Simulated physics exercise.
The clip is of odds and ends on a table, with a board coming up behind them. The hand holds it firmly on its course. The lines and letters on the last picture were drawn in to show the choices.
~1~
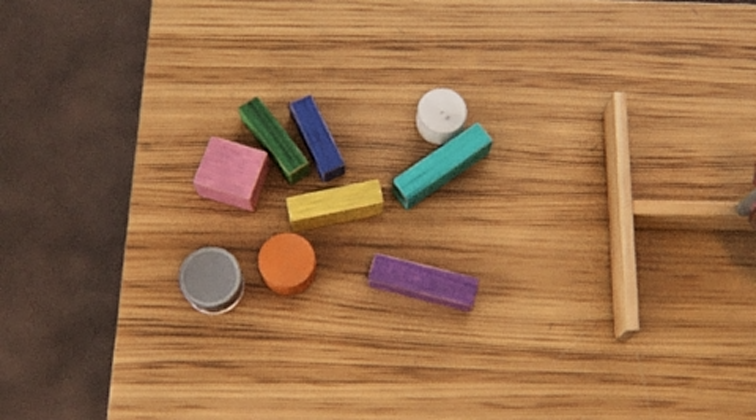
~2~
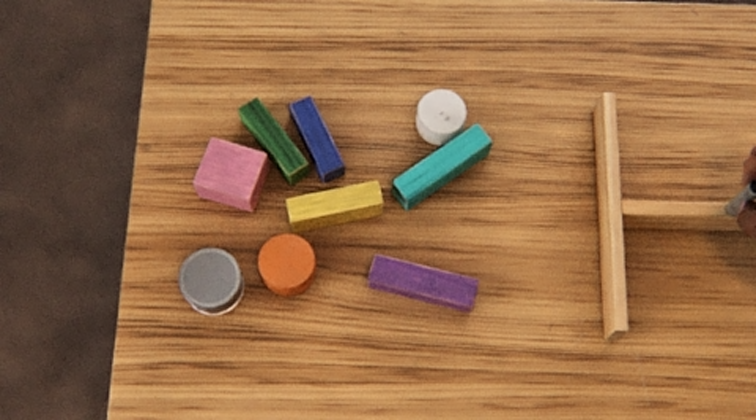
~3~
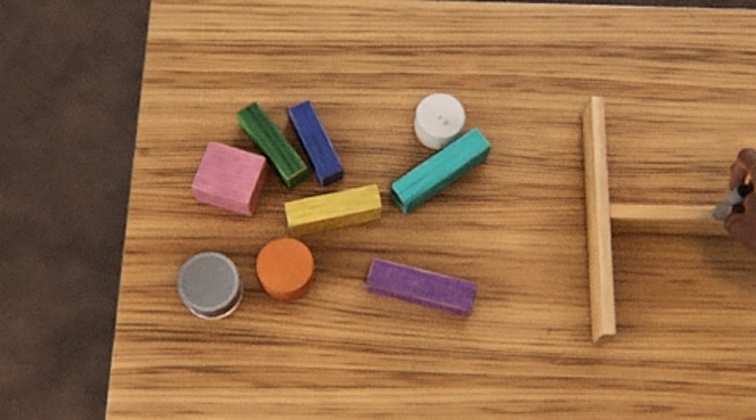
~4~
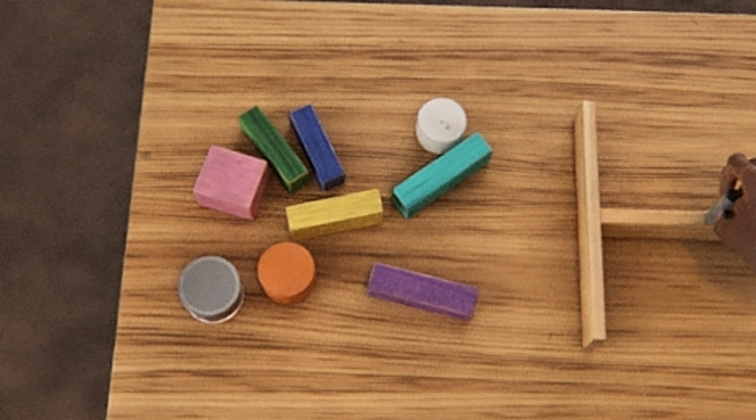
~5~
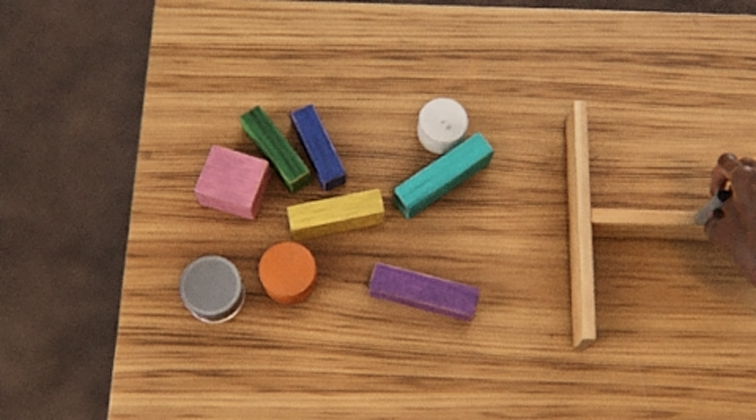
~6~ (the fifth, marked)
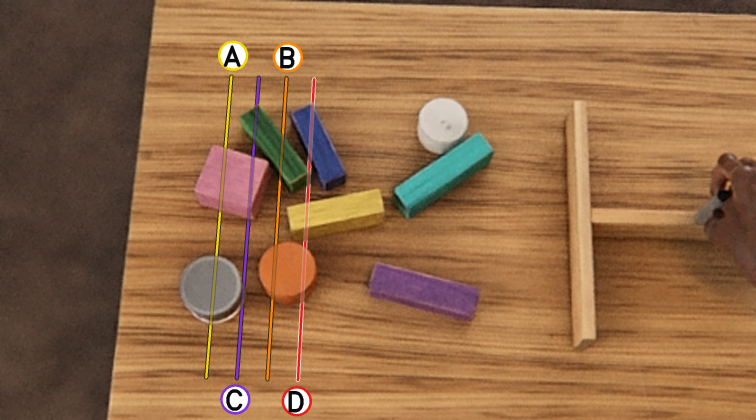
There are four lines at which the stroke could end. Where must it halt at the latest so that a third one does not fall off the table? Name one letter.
A.
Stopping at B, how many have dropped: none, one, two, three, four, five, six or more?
In all, none.
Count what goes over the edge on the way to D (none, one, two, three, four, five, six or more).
In all, none.
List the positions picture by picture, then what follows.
In the first picture, turquoise stick (442, 166); orange tin (288, 264); board (626, 206).
In the second picture, board (616, 207); green stick (274, 142).
In the third picture, board (603, 211); grey tin (210, 286).
In the fourth picture, board (594, 215); purple bar (423, 292).
In the fifth picture, board (585, 215); turquoise stick (443, 176); orange tin (288, 273); blue stick (318, 147).
On the marked copy, A at (219, 219); B at (277, 221); C at (248, 220); D at (306, 222).
Following A. Soon after the start, board (453, 211); white tin (420, 119); purple bar (387, 293).
Later, board (322, 207); grey tin (174, 300); orange tin (185, 243).
In the end, board (220, 204); pink block over the edge; orange tin over the edge; two fallen.
As for the rest, B is within the limit but short; C is within the limit but short; D is within the limit but short.
